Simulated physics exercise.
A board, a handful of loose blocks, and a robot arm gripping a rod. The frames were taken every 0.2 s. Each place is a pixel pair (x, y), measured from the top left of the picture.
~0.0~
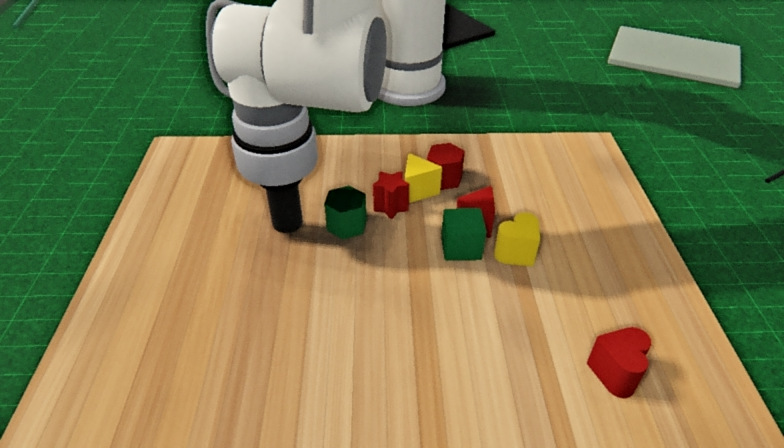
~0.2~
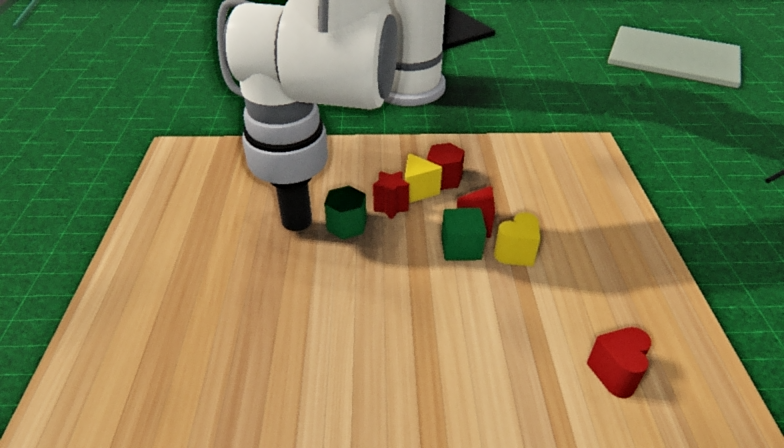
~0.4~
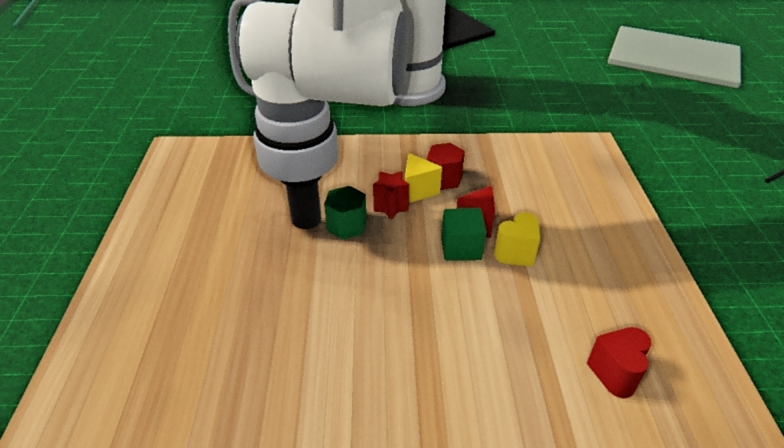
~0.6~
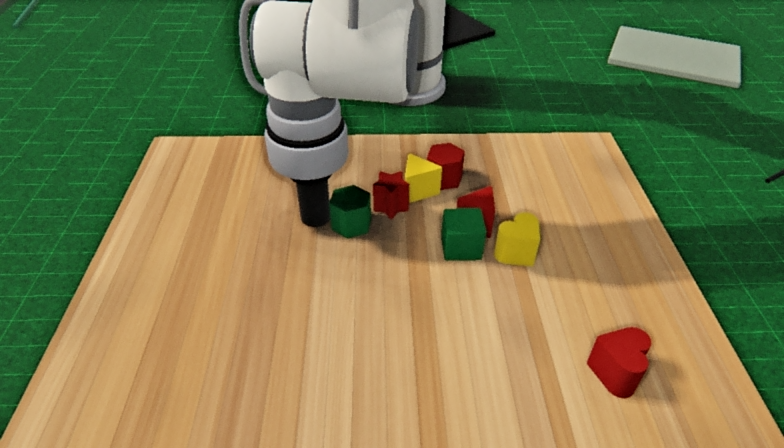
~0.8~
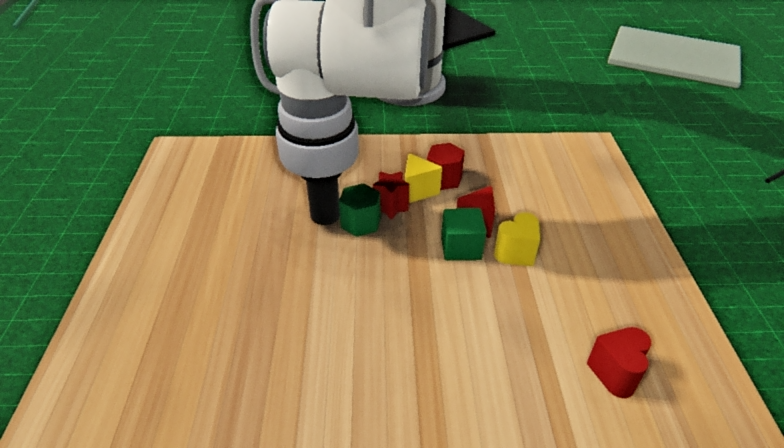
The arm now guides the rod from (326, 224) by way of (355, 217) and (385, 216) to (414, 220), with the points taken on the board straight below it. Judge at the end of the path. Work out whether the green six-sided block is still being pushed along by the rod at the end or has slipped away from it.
Ahead to the end.
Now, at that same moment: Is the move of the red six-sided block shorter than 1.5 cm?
Going by the path, no.
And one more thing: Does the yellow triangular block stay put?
No, I don't think so.
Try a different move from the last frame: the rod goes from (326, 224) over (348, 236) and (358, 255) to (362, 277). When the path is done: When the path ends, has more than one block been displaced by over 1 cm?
Going by the path, no.
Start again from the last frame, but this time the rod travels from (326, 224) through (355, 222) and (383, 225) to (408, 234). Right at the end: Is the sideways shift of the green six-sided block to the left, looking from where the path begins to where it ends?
Short answer: Yes.
What follows on the original path. One third of the way, rod at (355, 209); green six-sided block at (388, 192); red star at (409, 176); yellow triangular block at (433, 163); red six-sided block at (451, 150), turned 15° anticlockwise.
Two thirds of the way, rod at (385, 207); green six-sided block at (419, 195); red star at (429, 175); yellow triangular block at (449, 161), turned 25° anticlockwise; red six-sided block at (459, 145), turned 35° anticlockwise.
At the end, rod at (414, 211); green six-sided block at (448, 202); red star at (440, 179), turned 40° anticlockwise; yellow triangular block at (454, 160), turned 30° anticlockwise; red six-sided block at (459, 144), turned 45° anticlockwise; green four-sided block at (474, 226).
